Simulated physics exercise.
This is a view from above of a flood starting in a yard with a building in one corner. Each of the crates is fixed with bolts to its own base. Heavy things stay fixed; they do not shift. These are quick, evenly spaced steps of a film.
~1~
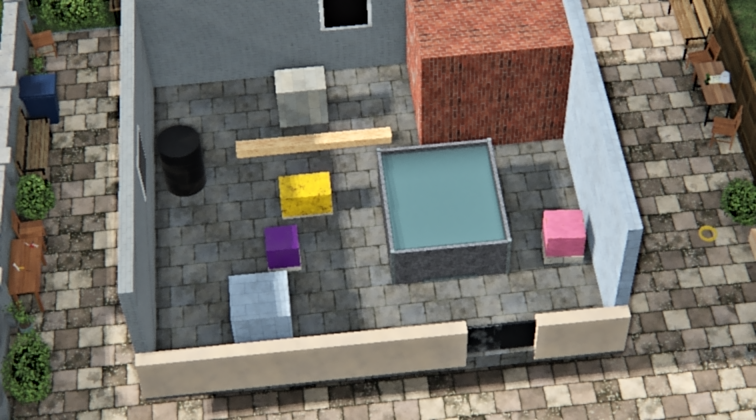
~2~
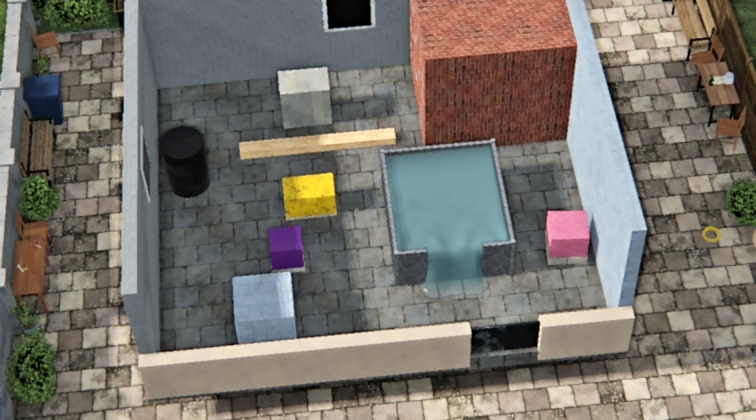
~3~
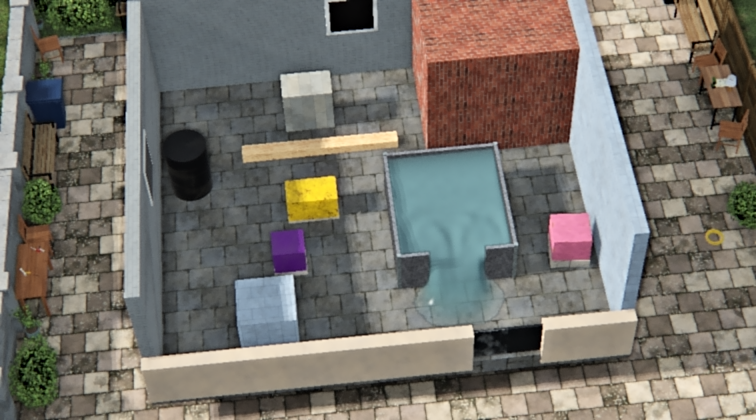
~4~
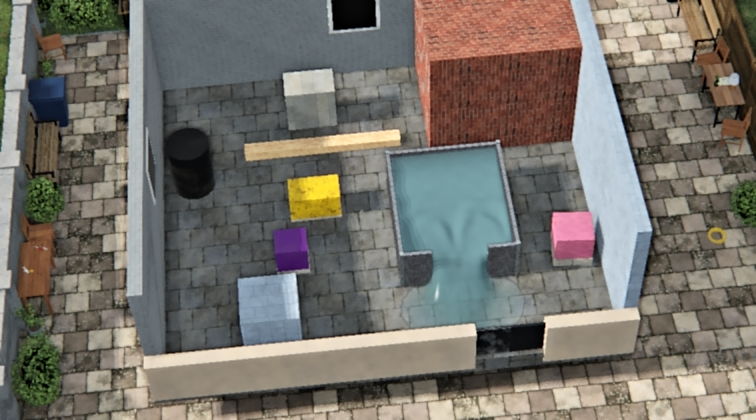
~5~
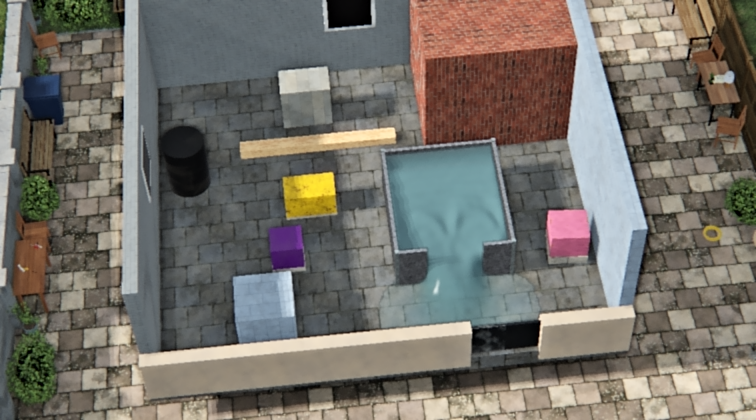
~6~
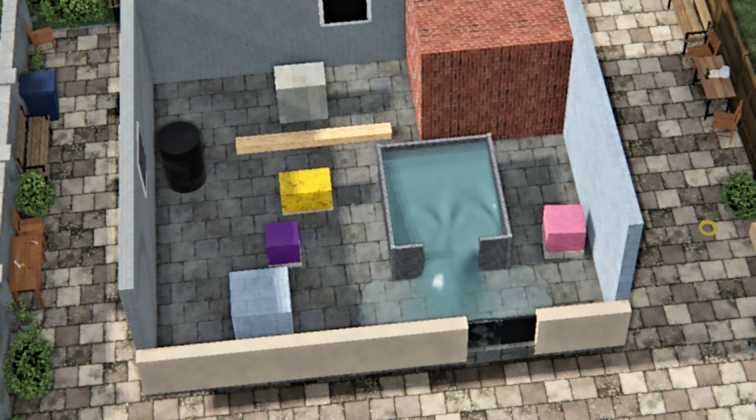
Walled yard with a brick building in the corner, water pouring from a tank's open front and spreading across grey paving.
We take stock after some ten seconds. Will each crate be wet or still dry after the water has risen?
Pink crate: Not safe. Yellow crate: Not safe. Purple crate: Not safe.
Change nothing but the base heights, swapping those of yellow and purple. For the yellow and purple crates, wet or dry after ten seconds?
Looks like the yellow crate is inundated, and the purple crate is inundated.
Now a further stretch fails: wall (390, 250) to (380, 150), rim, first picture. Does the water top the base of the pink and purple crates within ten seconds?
Note: Pink one is left dry; purple one is overtopped.
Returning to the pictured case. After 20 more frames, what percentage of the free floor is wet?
Some 50 per cent.
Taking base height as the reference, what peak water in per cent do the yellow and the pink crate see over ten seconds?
Around 370 % and 230 %.
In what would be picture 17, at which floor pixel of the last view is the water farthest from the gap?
The flood front should get to about (158, 374).
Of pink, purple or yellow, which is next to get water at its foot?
It's the pink-painted one.
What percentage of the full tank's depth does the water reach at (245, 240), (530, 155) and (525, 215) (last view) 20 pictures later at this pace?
Depths of roughly 0, 2 and 4 per cent.
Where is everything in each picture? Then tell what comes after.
In the first picture, the water tank at (442, 197) is whole and still.
In the second picture, water pours out at (454, 266) and has run to (425, 291).
In the third picture, water pours out at (457, 271) and has run to (443, 323).
In the fourth picture, water pours out at (459, 270) and has run to a hidden place.
In the fifth picture, water pours out at (455, 267) and has run to a hidden place.
In the sixth picture, water pours out at (451, 262) and has run to a hidden place.
A moment on, water covers 15 % of the floor; the pink crate water round its plinth, the yellow crate not reached, the purple crate not reached.
Next, water covers 25 % of the floor; the pink crate water round its plinth, the yellow crate not reached, the purple crate water round its plinth.
Then, water covers 50 % of the floor; the pink crate water round its plinth, the yellow crate water round its plinth, the purple crate water round its plinth.
Later, water covers 75 % of the floor; the pink crate water round its plinth, the yellow crate water round its plinth, the purple crate water round its plinth.
In the end, water covers 90 % of the floor; the pink crate was topped, the yellow crate was topped, the purple crate was topped.
